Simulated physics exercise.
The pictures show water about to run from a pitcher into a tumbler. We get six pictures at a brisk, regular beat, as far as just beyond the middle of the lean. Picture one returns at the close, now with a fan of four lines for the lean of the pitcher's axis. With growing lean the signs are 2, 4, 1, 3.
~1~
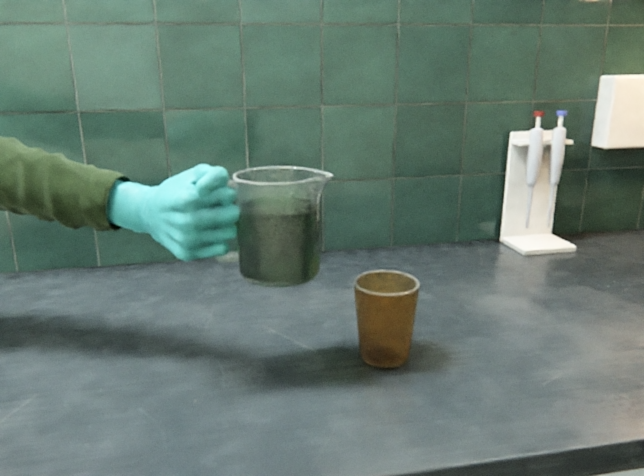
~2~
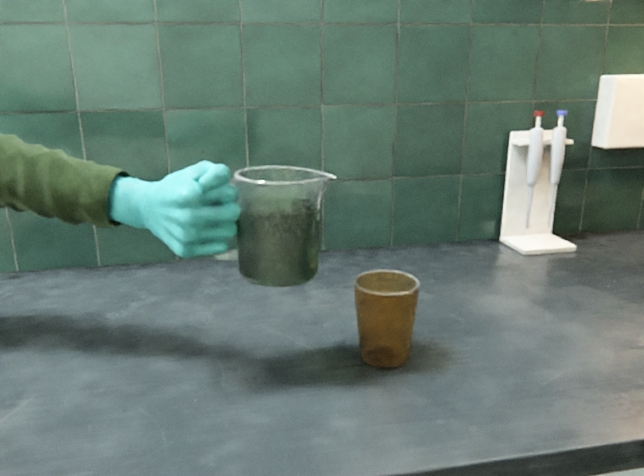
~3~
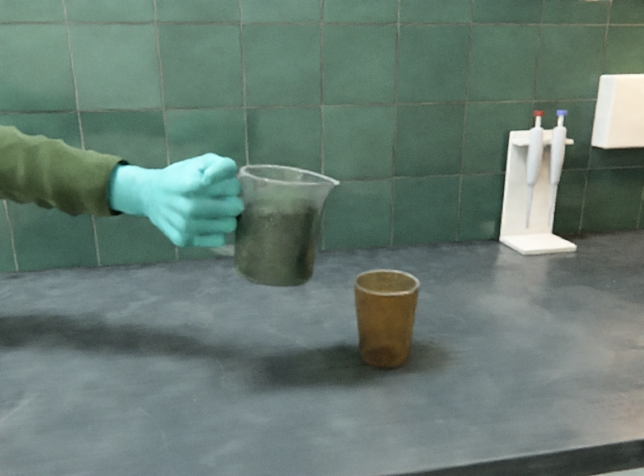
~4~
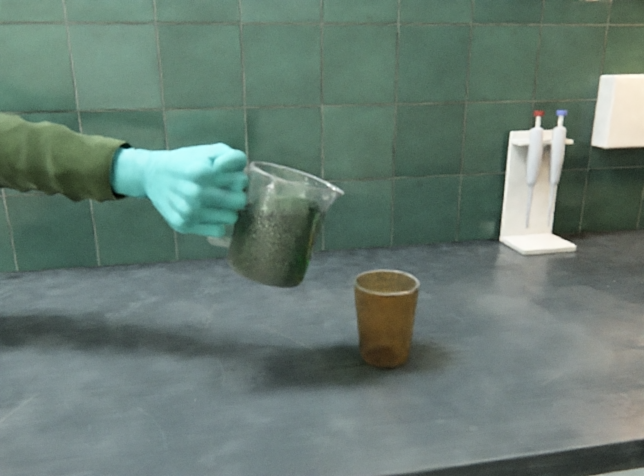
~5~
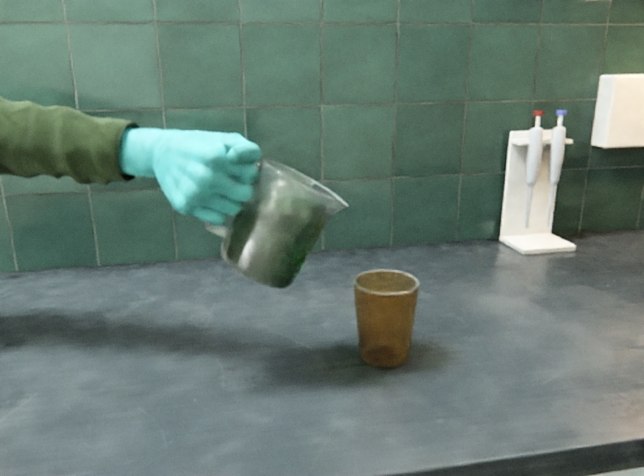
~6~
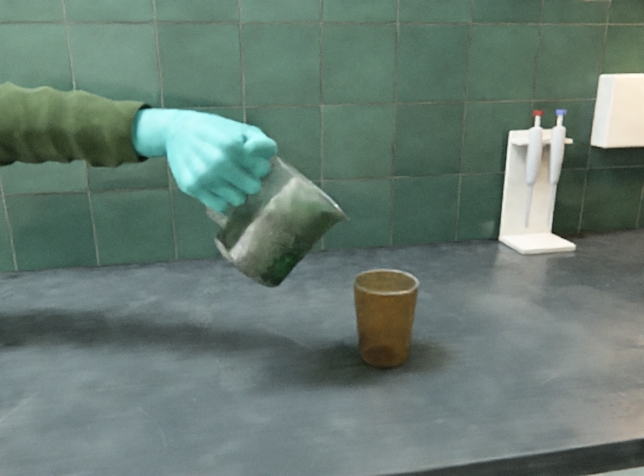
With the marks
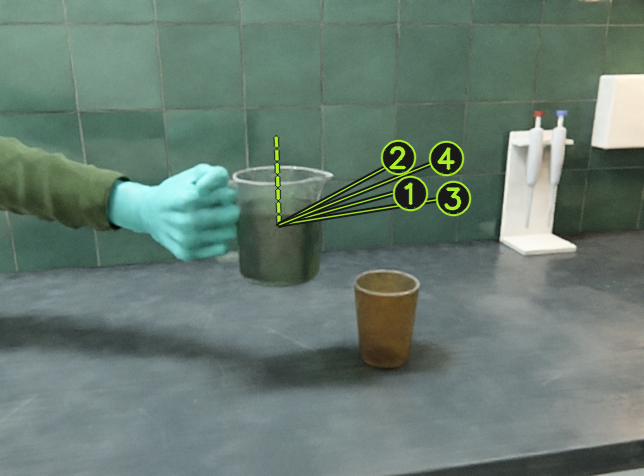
The video shows a teal-gloved hand holding a clear pitcher of water above a dark counter, beside a brown tumbler. The hand gradually tilts the pitcher to the right, its lip lowering toward the tumbler, with nothing leaving it.
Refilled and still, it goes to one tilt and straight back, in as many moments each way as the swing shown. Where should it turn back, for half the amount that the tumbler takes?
2 works best here.
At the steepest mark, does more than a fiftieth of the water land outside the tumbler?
Yes, it does.
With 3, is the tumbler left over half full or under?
Over half.
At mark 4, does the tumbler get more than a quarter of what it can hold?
Yes, clearly.
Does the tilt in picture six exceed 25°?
Yes, it does.
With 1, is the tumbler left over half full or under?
Over.
On the marked copy, 1 at (392, 193); 2 at (384, 168); 3 at (436, 199); 4 at (430, 164).
If 1 is chosen, the tumbler ends with about 86 % of what it can hold; 3 % of the water is spilt.
If 2 is chosen, the tumbler ends with about 52 % of what it can hold.
If 3 is chosen, the tumbler ends with about 88 % of what it can hold; 13 % of the water is spilt.
If 4 is chosen, the tumbler ends with about 69 % of what it can hold.
